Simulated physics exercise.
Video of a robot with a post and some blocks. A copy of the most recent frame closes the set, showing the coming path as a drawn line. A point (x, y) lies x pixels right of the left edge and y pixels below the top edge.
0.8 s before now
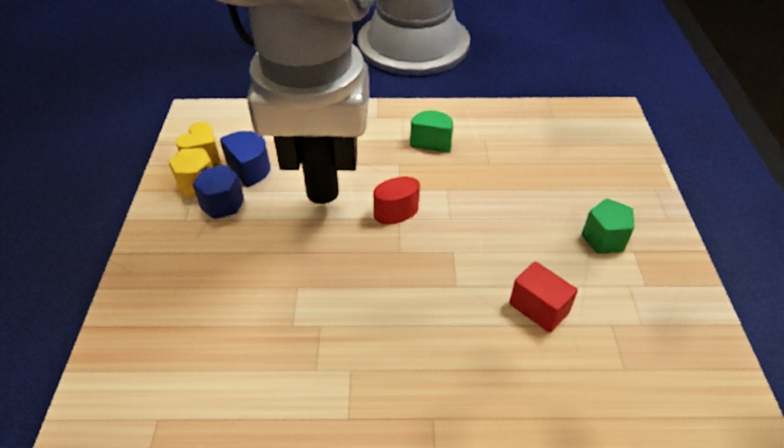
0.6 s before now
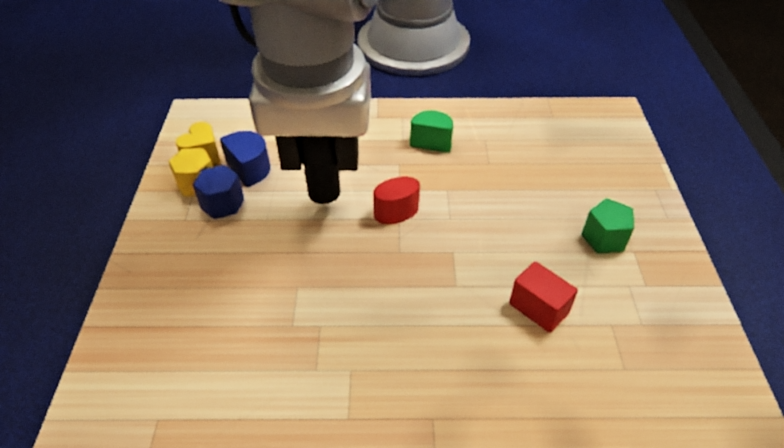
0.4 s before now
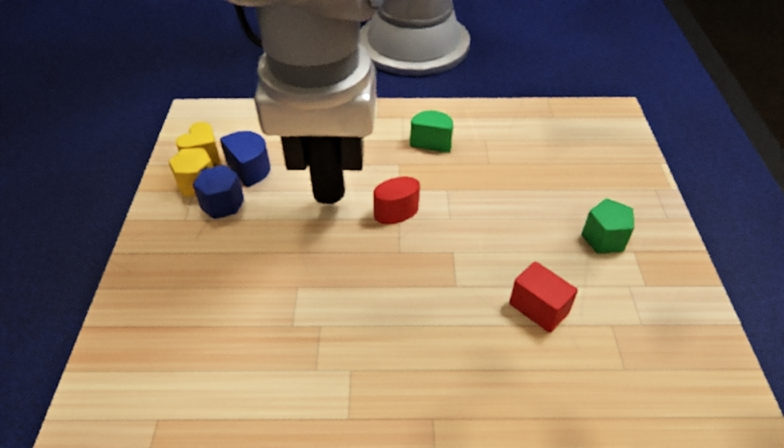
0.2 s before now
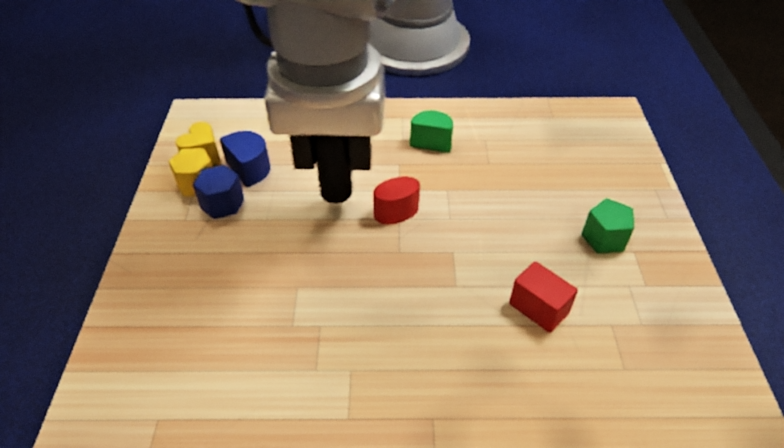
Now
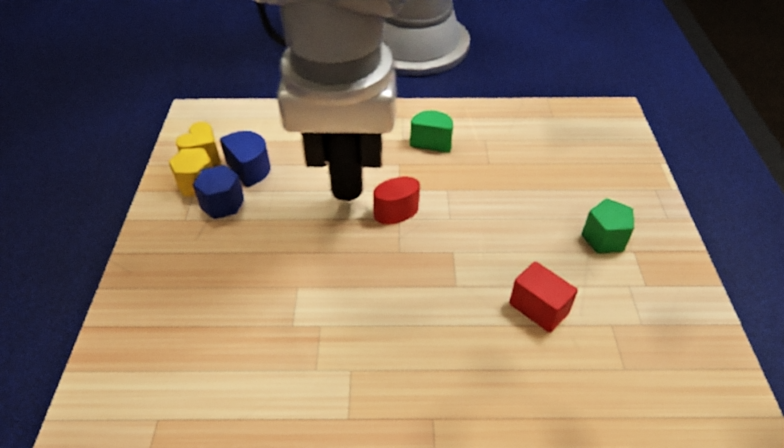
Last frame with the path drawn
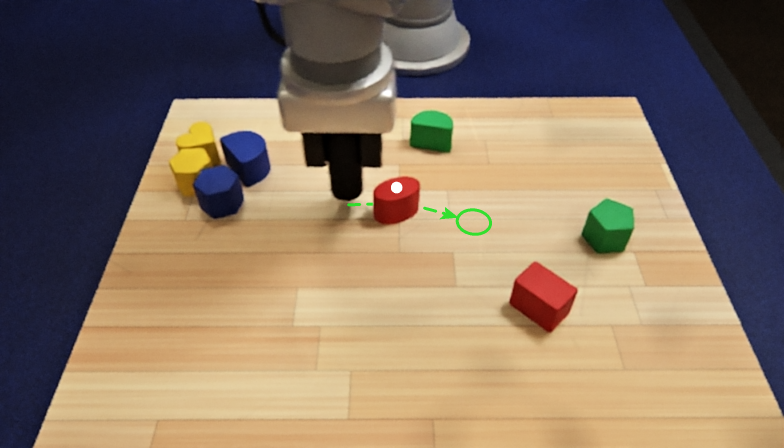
At first, a robot arm holds a black post just above a wooden board, between a cluster of blue and yellow blocks on the left and a red oval block. The post then slides slowly a short way to the right, drawing nearer the red oval, while every block stays still.
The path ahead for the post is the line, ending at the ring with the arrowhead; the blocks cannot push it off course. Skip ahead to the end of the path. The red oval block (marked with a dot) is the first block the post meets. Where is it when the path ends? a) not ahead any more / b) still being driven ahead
I'll go with b - still being driven ahead.
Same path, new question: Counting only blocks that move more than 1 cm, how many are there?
Counting only shifts above 1 cm, I get one block.
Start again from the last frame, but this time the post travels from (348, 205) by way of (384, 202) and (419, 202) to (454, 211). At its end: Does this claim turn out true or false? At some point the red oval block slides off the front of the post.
That claim is false.
Path on the board, from (348, 205) over (391, 204) and (433, 210) to (474, 222); the dot is on the red oval block.
On the path given first. One third of the way, post (392, 189); red oval block (427, 190).
Two thirds of the way, post (434, 196); red oval block (471, 197).
At the end, post (476, 207); red oval block (515, 205).
